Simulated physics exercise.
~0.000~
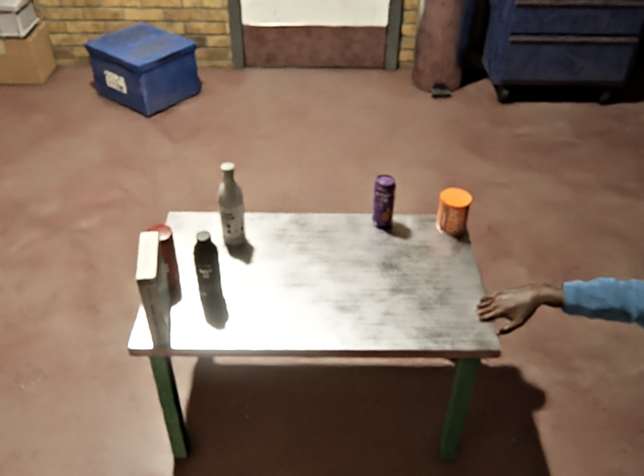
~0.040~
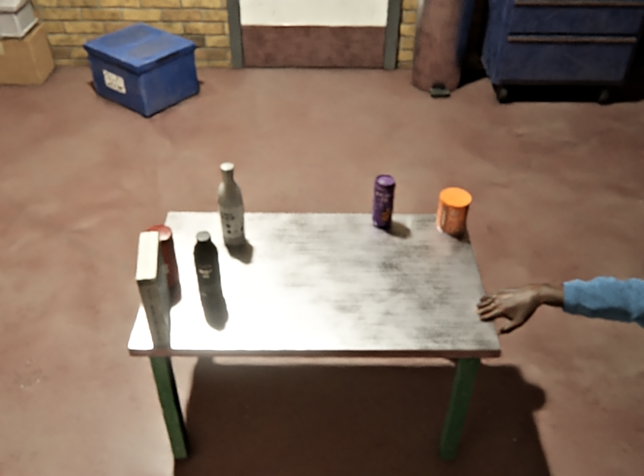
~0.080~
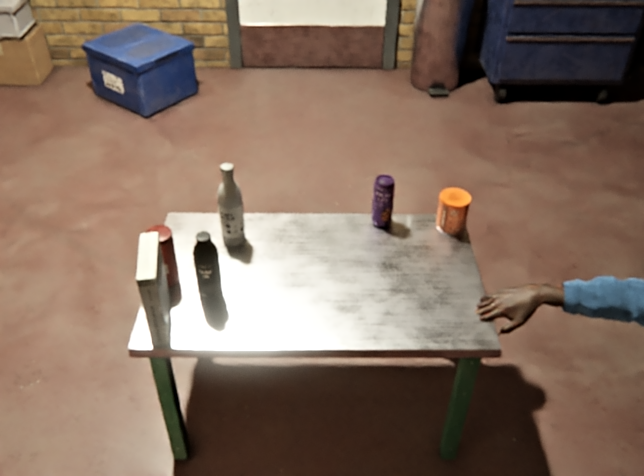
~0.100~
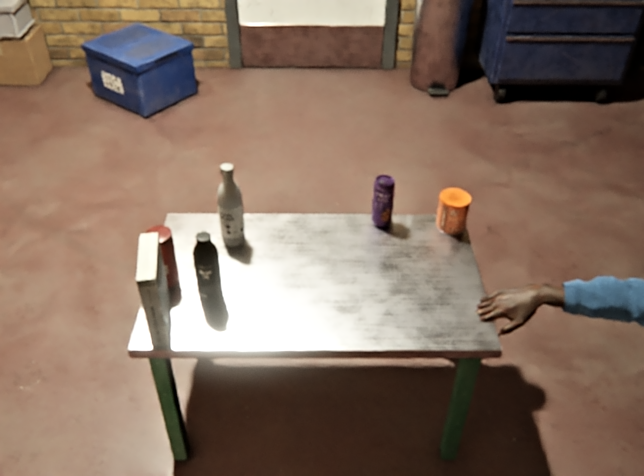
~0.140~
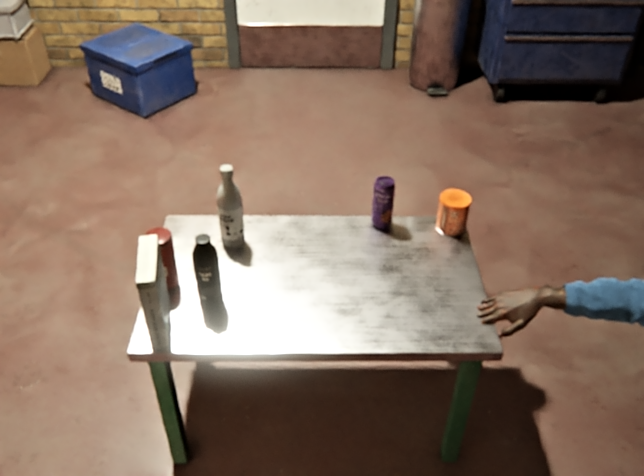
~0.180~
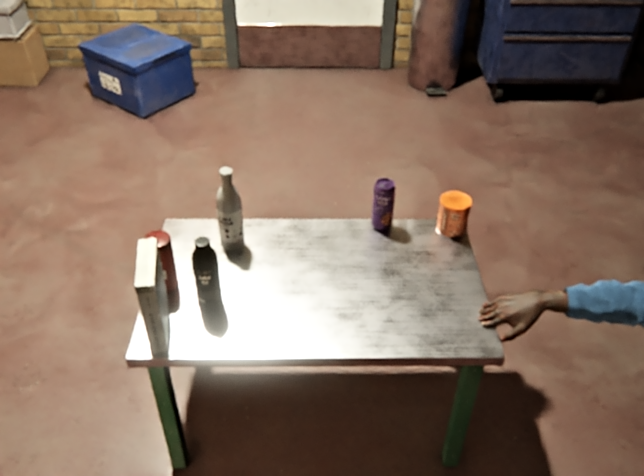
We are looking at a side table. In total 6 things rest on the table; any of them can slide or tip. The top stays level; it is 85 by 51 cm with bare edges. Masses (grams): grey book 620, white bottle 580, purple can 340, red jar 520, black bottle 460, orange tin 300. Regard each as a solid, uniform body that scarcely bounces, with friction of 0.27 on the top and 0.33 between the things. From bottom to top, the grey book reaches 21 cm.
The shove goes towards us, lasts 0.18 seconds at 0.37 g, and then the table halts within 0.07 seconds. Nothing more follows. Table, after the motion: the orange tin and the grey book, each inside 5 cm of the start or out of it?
One by one: The orange tin most likely stays near where it started; the grey book most likely stays near where it started.
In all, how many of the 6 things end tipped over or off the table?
In total, 0.
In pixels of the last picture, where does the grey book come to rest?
About (147, 322).
By 0.28 s, table along by 8 cm; grey book 2 cm from its spot near (150, 310); orange tin 2 cm from its spot near (456, 225); black bottle 2 cm from its spot.
By 0.38 s, table along by 8 cm.
When it is over (1.0 s), all 6 within 5 cm of the start. In the last view, orange tin near (459, 233), grey book near (147, 322).
